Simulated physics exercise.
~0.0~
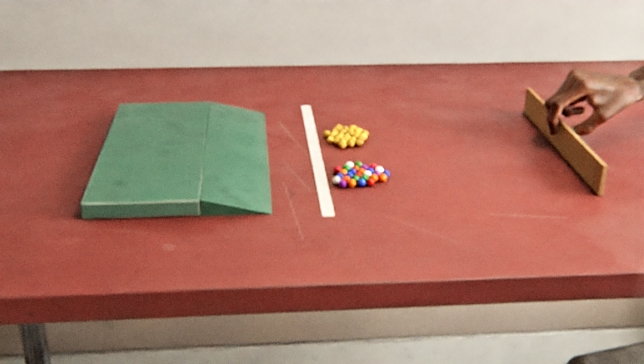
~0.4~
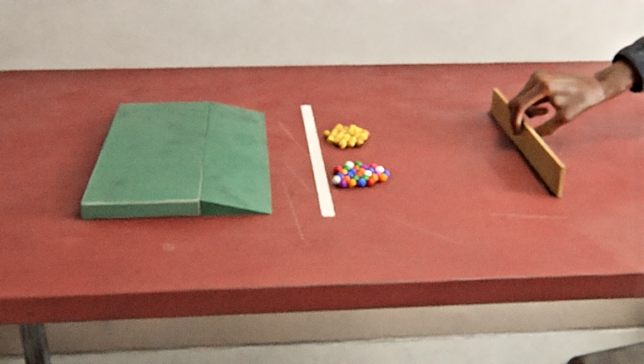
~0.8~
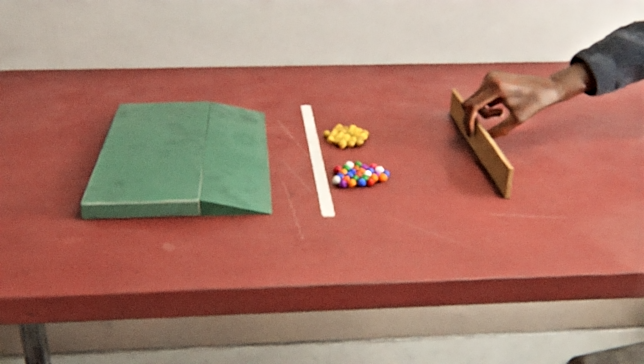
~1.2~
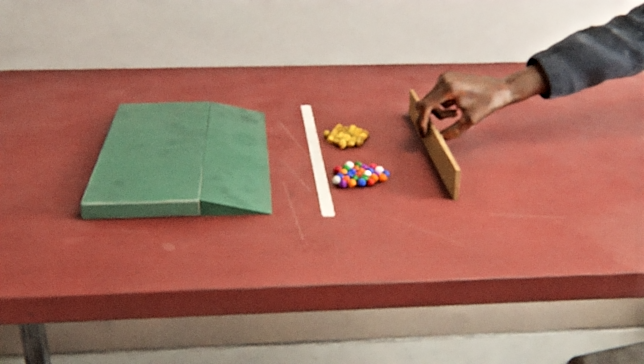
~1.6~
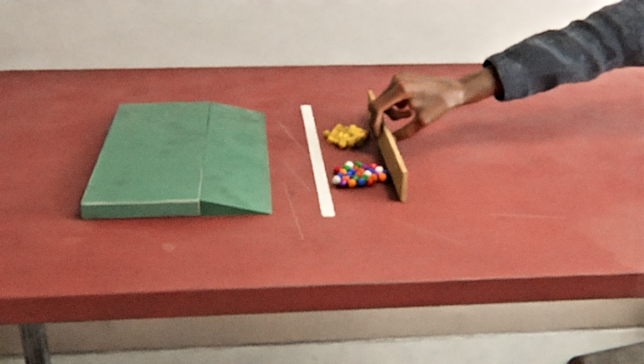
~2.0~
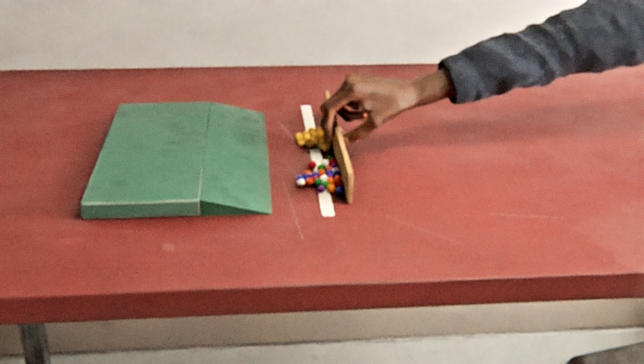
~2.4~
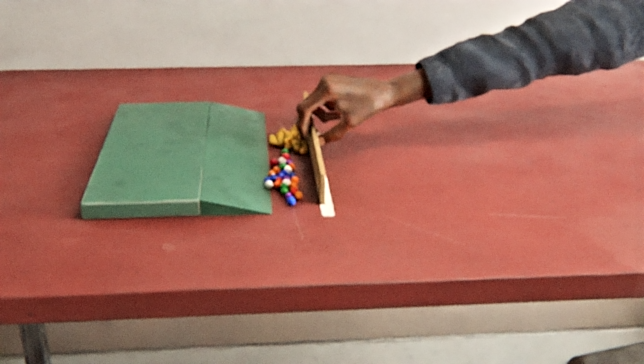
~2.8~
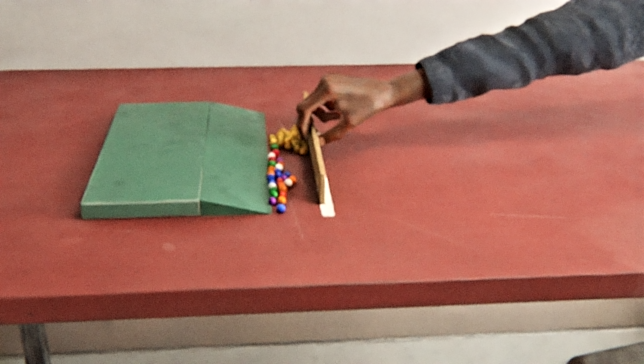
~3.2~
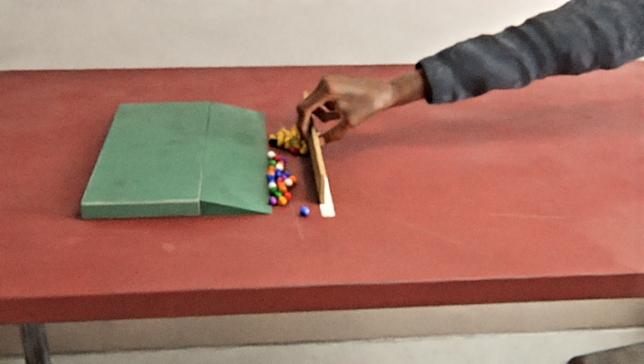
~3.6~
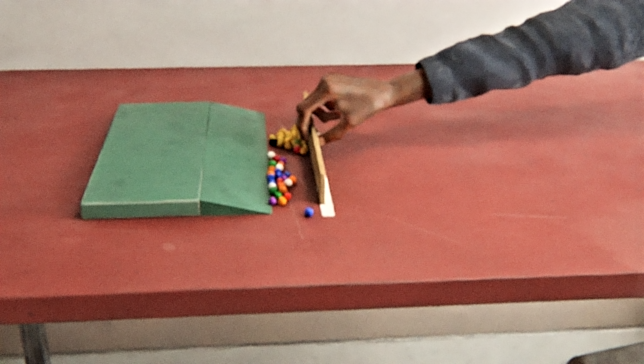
At the start, a hand holds a flat tan piece of card upright at the right of a red table, with a yellow handful and a nearer multicoloured handful of small things beside a white tape strip and a green wedge further left. The hand slides the card steadily left until it reaches both handfuls. It pushes them across the tape toward the wedge, and the card stops at the tape. The colourful beads roll on to the foot of the ramp, and a blue one rolls back a little. Both handfuls end short of the ramp.
